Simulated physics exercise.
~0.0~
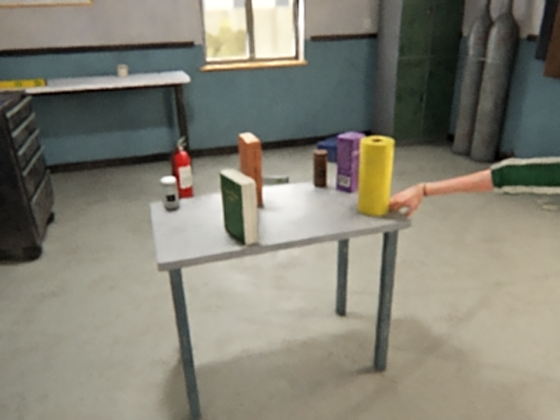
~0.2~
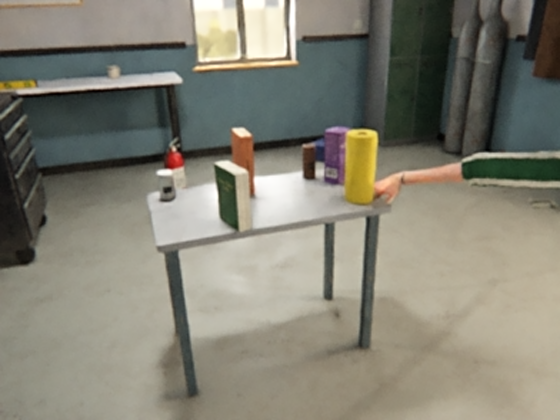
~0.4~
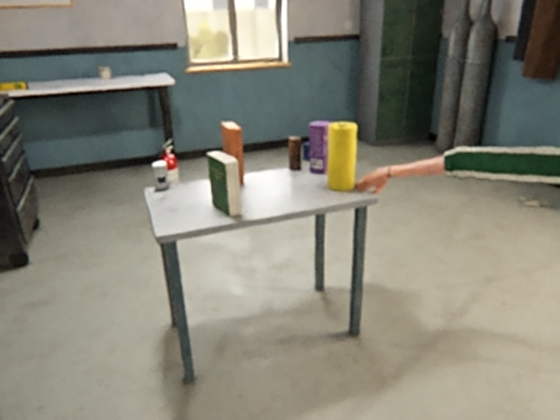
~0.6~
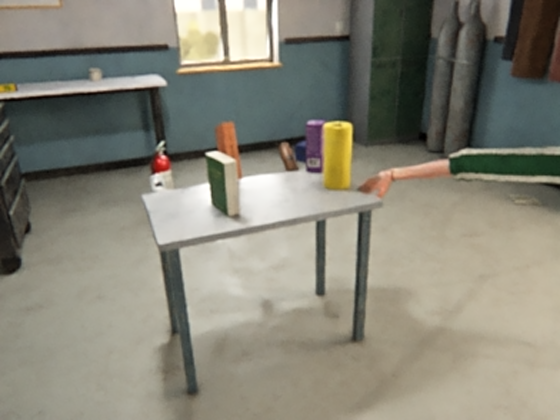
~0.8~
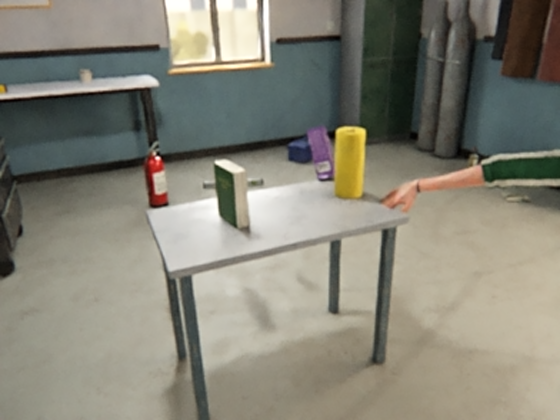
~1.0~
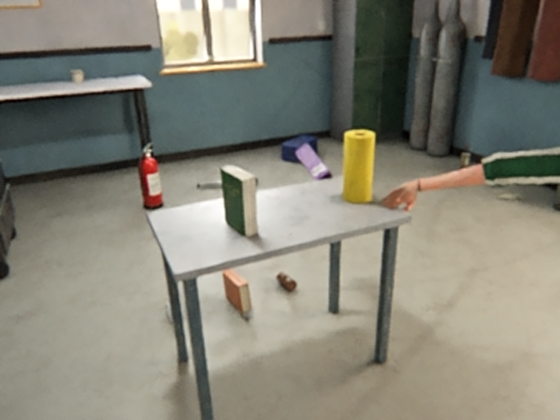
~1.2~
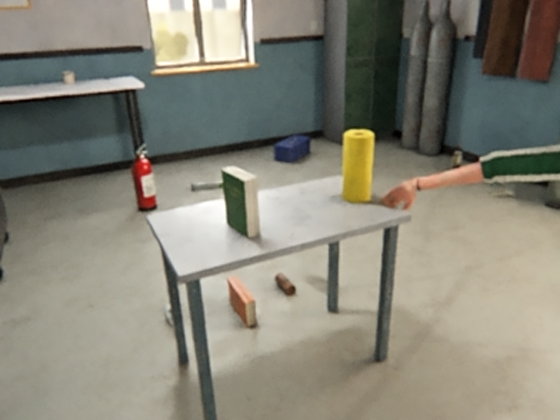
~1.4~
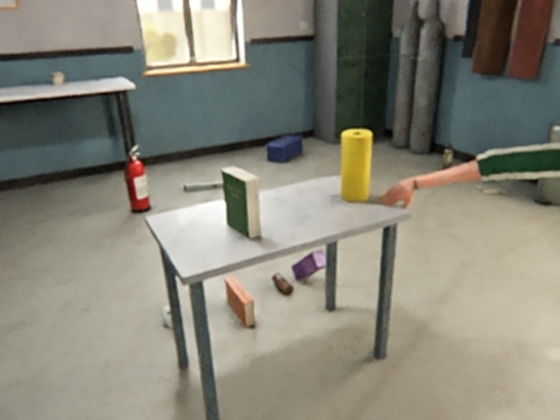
In the video, a hand at the right edge of a small table moves it away and then pulls it back, and two jars, an orange book and a purple carton end up on the floor, while the green book and yellow roll remain upright on top.
